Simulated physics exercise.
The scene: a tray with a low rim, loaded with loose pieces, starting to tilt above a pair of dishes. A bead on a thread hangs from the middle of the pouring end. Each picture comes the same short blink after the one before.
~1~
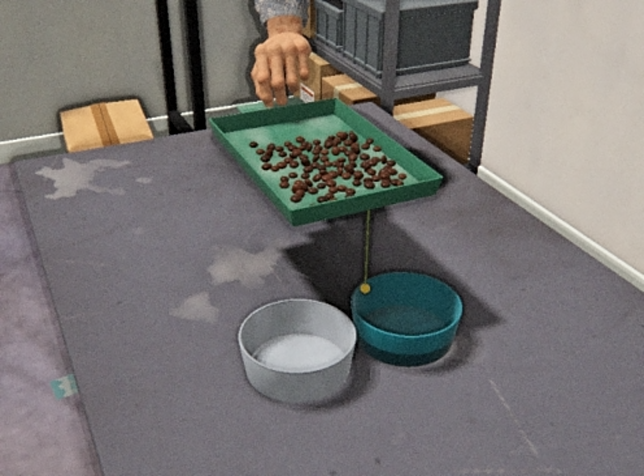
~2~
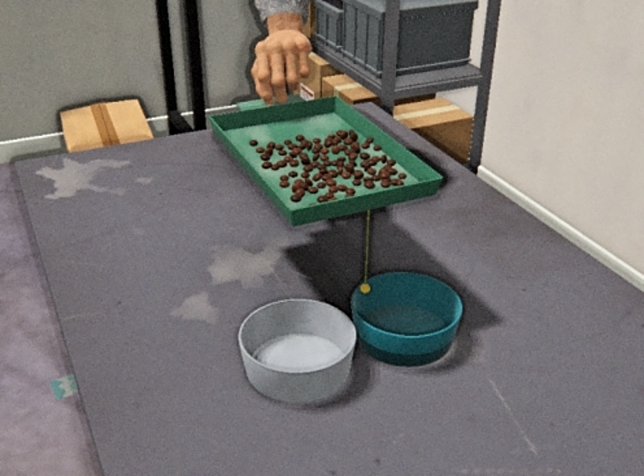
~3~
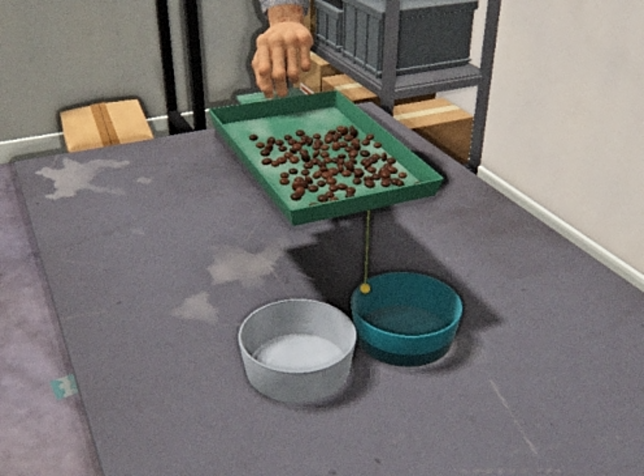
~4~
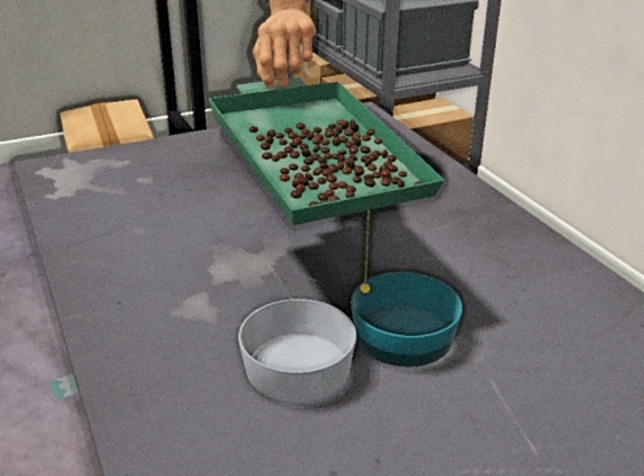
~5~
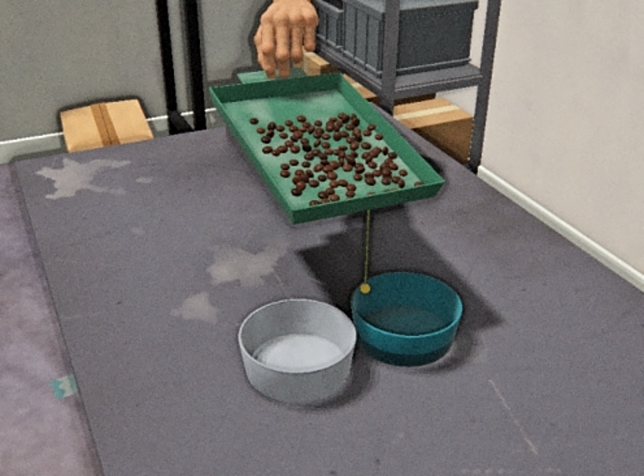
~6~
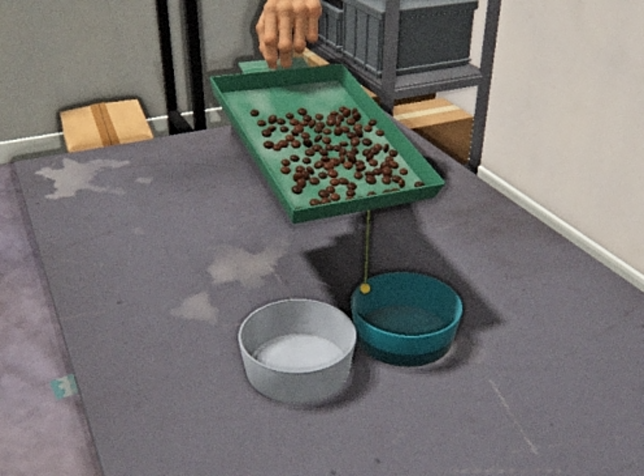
A hand raising the back of a green tray of brown drops, slowly tilting it above a white dish and a teal dish.
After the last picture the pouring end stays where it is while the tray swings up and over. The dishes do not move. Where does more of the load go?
More goes to the right-hand dish.
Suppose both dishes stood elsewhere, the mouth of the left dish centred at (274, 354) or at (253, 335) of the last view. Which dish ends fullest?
In turn: The right one; the right dish.
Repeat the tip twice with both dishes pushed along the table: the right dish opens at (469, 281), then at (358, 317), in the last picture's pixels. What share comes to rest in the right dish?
Near 20 % and 40 %.
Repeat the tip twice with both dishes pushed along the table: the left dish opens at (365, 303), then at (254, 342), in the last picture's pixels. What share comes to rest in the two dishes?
About 50 and 40 per cent.
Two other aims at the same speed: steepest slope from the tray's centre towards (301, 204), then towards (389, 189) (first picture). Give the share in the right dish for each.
In turn 0 and 90 in a hundred.
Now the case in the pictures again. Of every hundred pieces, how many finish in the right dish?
Some 70 per cent.
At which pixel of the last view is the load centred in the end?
At about (419, 343).
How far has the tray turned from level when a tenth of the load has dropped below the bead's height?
At some 100 degrees.
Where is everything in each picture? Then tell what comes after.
The first picture shows corners of the pouring end near (293, 207) and (437, 176), level; middle of the load near (340, 167), flat chocolate drops; left dish near (322, 383); right dish near (434, 348); bead on its thread near (365, 288).
The second picture shows corners of the pouring end near (293, 207) and (437, 176), level; middle of the load near (340, 166).
The third picture shows corners of the pouring end near (294, 207) and (437, 177), tipped barely, lowest at the right corner; middle of the load near (341, 163).
The fourth picture shows corners of the pouring end near (295, 207) and (438, 178), tipped a little, lowest at the right corner; middle of the load near (341, 160).
The fifth picture shows corners of the pouring end near (295, 207) and (439, 180), tipped a little, lowest at the right corner; middle of the load near (342, 156).
The sixth picture shows corners of the pouring end near (296, 207) and (439, 181), tipped a little, lowest at the right corner; middle of the load near (343, 153); left dish near (322, 383); right dish near (434, 348).
Shortly afterwards, tray tipped steeply; the whole lot on the tray.
Next, tray tipped right over; all but a few on the tray; only a few in the right dish; a little in the air.
Some moments later, tray tipped past a quarter turn; a little in the left dish; the bulk in the right dish; near a quarter outside both.
In the end, tray tipped past a quarter turn; a little in the left dish; the bulk in the right dish; near a quarter outside both.
